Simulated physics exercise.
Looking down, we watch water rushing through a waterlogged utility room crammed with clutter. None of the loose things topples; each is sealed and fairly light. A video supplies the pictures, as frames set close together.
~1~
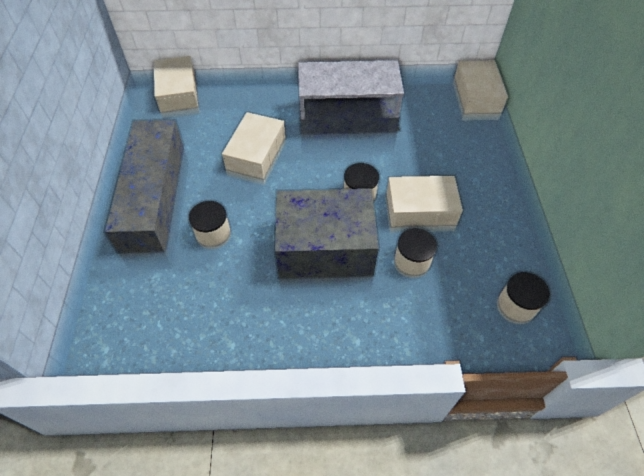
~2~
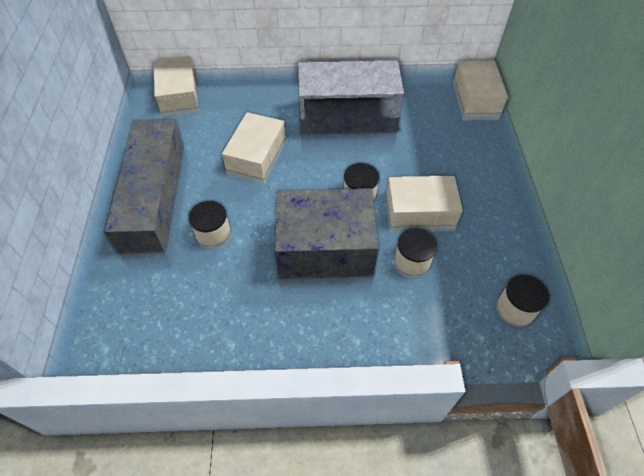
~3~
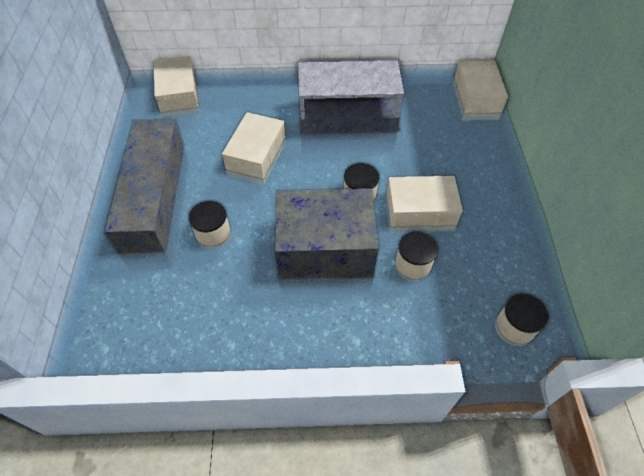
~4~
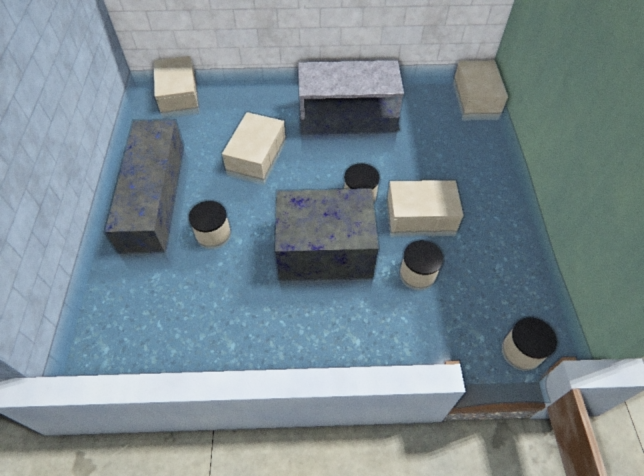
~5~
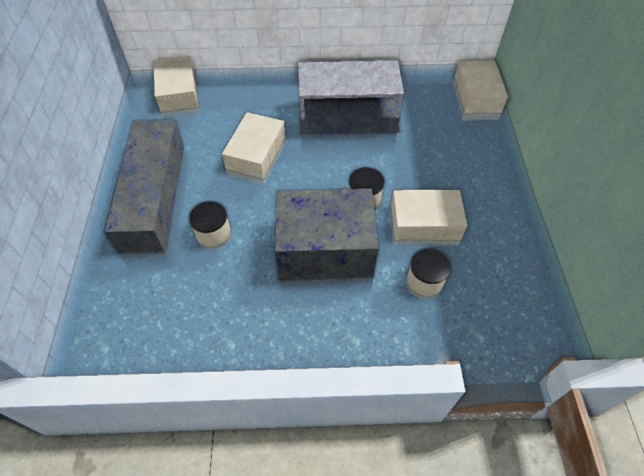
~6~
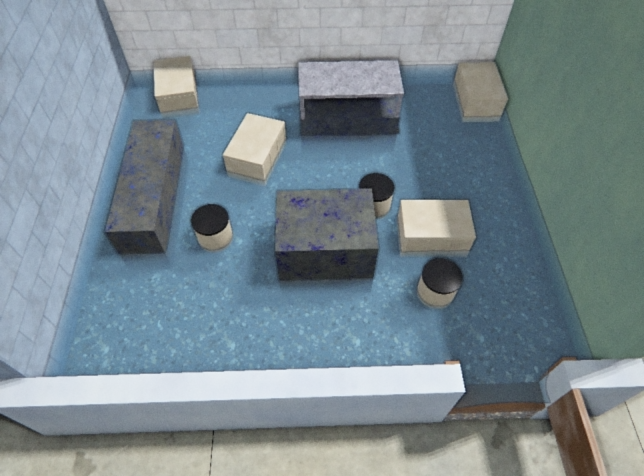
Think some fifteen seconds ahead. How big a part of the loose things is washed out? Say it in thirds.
It reaches a third, not two.
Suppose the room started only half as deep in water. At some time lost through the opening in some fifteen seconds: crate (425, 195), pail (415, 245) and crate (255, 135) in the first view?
Respectively: Exited / exited / remained.
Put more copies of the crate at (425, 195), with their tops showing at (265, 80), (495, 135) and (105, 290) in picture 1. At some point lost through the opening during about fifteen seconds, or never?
Here's how it goes, in order: Does not get out, then gets out, then does not get out.
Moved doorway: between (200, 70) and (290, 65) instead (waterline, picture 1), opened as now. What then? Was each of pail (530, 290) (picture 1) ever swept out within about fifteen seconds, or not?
My call: No.
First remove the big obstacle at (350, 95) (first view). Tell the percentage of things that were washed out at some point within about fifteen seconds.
40 per cent.
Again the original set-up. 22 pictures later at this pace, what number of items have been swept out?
I get 3.
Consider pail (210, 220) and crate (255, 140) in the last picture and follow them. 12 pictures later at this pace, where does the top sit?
Look for them close to (233, 242) and (299, 161).
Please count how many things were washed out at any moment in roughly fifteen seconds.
The answer is 3.
A moment on, 1 of 8 are out; 7 afloat.
Next, 3 of 8 are out; 5 afloat.
Later, 3 of 8 are out; 5 afloat.
In the end, 3 of 8 are out; 5 afloat.
